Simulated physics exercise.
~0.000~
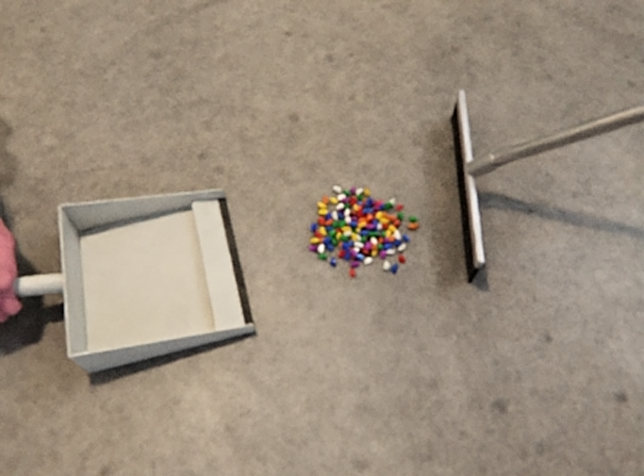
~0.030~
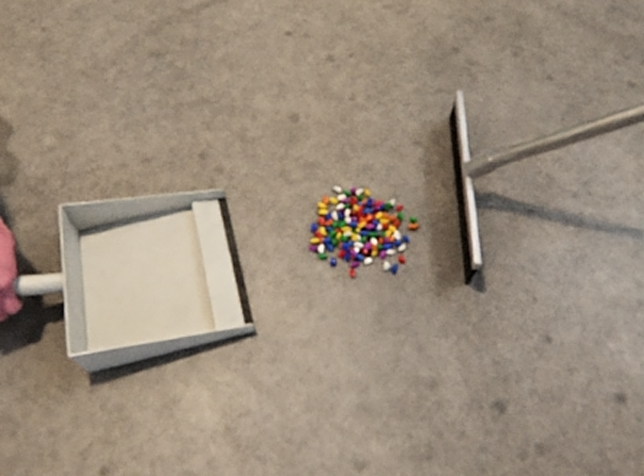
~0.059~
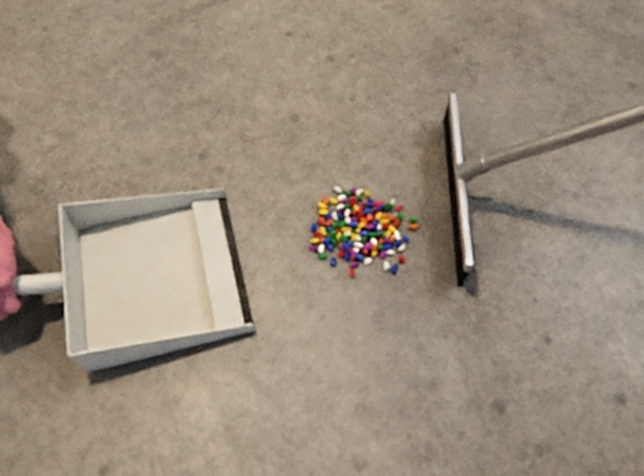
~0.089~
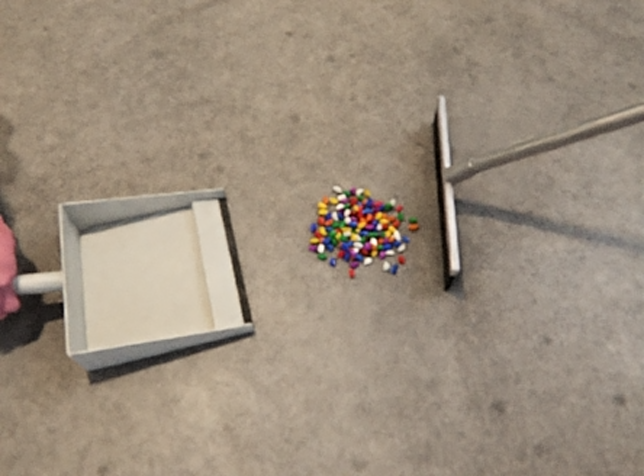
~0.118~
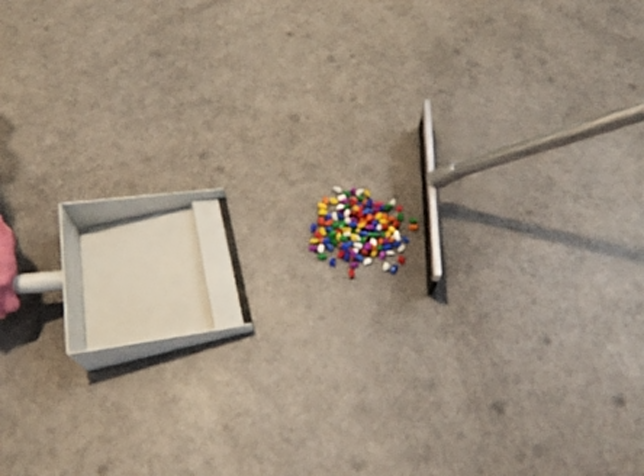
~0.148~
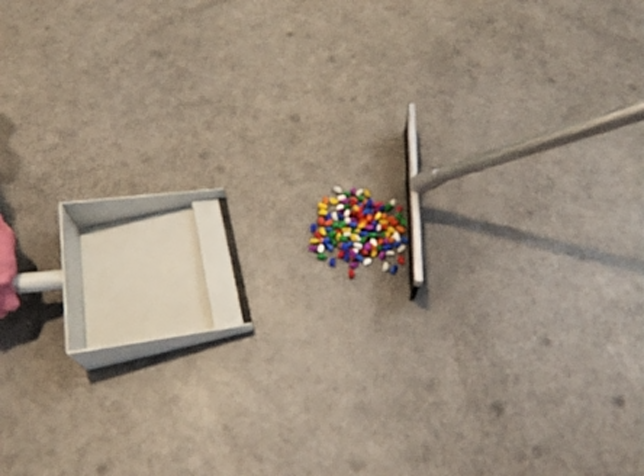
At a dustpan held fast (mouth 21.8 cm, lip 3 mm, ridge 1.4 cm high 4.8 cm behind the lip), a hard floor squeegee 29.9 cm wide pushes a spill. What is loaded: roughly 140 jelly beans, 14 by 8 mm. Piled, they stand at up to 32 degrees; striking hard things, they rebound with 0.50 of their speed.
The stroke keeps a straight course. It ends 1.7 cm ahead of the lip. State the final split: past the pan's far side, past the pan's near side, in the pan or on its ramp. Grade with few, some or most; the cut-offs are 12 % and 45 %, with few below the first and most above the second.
Past the pan's far side: Some; past the pan's near side: Few; in the pan or on its ramp: Some.
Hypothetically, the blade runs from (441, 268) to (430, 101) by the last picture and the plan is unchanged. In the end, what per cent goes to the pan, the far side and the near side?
Per cent by place - pan 20, far side 15, near side 0.
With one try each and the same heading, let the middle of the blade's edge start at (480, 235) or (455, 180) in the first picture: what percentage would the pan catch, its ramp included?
Estimates: 10 percent and 20 percent.
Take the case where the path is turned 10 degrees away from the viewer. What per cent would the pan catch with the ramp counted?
Then about 25 per cent.
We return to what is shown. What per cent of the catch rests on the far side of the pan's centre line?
Something like 40 per cent of the catch.
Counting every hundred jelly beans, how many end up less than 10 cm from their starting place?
0 %.
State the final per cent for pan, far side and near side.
Far side 15; near side 0; pan 15.
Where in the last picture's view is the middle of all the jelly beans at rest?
Approximately (244, 244) in the last picture.
After 0.28 s, middle of the blade 15 cm from the lip; 0 % over the lip, far side 0 %, near side 0 %.
After 0.36 s, middle of the blade 8 cm from the lip; 0 % over the lip, far side 10 %, near side 0 %.
Then, at 0.58 s, middle of the blade 6 cm from the lip; 15 % over the lip, far side 15 %, near side 0 %.
At rest (2.6 s), far side 15 %, near side 0 %, pan 15 %, in front of the lip or behind the blade 65 %.
